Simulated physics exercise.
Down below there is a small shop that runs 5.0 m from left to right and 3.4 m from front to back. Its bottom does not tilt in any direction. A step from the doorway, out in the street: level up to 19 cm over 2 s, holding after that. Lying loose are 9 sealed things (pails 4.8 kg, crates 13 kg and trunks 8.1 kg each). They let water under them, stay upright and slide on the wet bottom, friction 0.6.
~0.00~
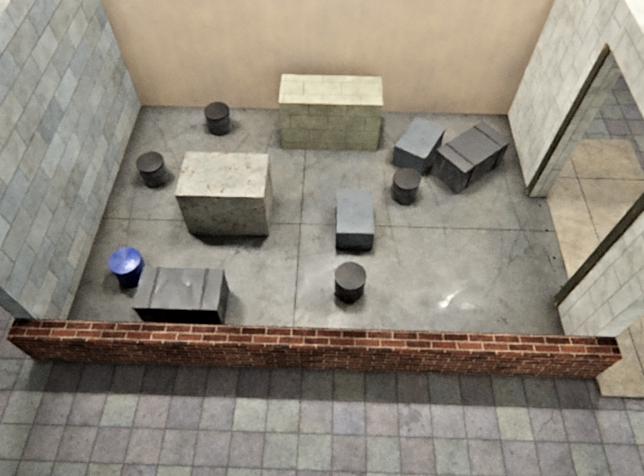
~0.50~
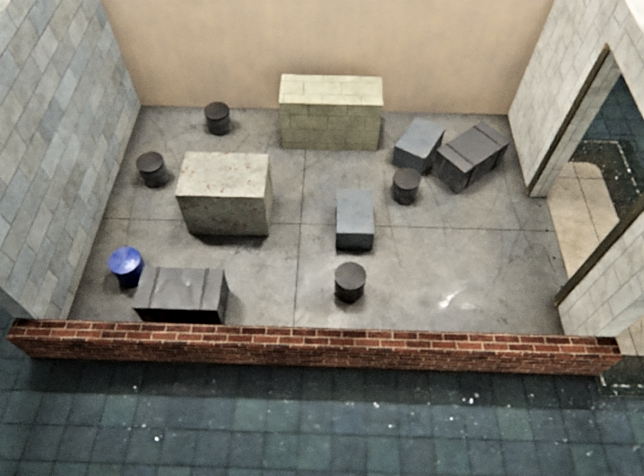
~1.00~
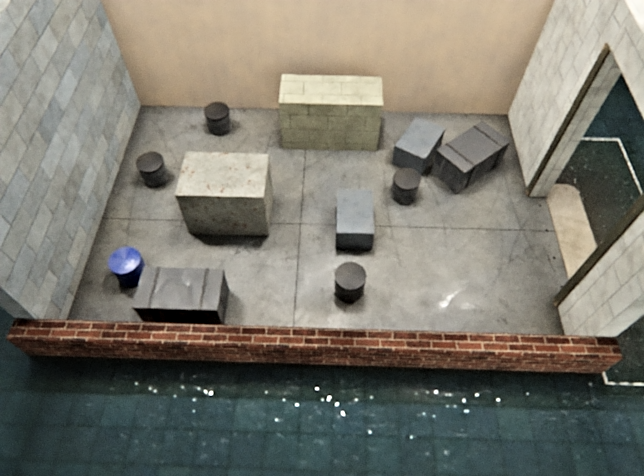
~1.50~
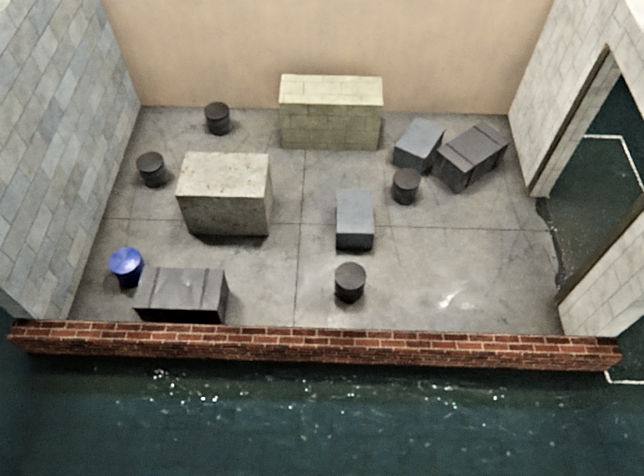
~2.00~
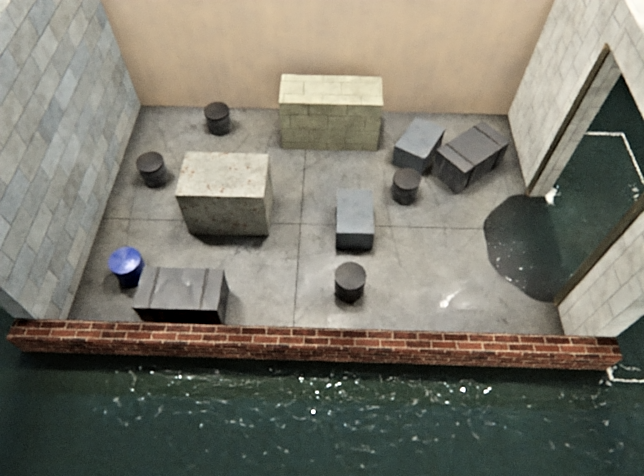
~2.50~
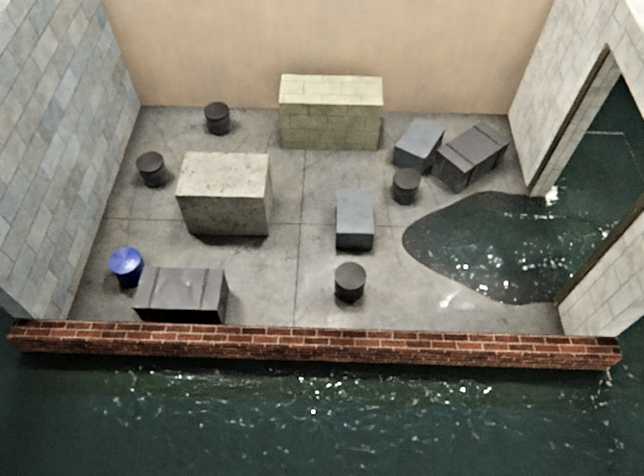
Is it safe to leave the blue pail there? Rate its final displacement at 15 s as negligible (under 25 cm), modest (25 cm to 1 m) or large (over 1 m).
Large.
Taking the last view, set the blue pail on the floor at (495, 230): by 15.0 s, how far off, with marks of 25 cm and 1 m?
Looks like it is swept a long way.
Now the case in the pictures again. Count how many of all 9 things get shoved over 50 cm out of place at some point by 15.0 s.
Counting them up, I find 9.
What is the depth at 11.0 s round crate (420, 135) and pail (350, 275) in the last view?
Some 7 cm at the first, some 11 cm at the second.
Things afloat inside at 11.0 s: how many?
Count: 9.
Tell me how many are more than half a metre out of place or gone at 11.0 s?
By that time the total stands at 7.
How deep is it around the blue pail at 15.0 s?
Around 14 cm.
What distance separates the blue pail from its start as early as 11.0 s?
Displacement near 150 cm.
After 3.5 s the blue pail is near (124, 260), 0.0 m from its start, aground; 0 afloat.
After 6.8 s the blue pail is near (98, 242), 0.4 m from its start, afloat; 3 afloat.
After 11.0 s the blue pail is near (155, 139), 1.6 m from its start, afloat; 9 afloat.
After 15.0 s the blue pail is near (243, 122), 2.2 m from its start, afloat; 9 afloat.
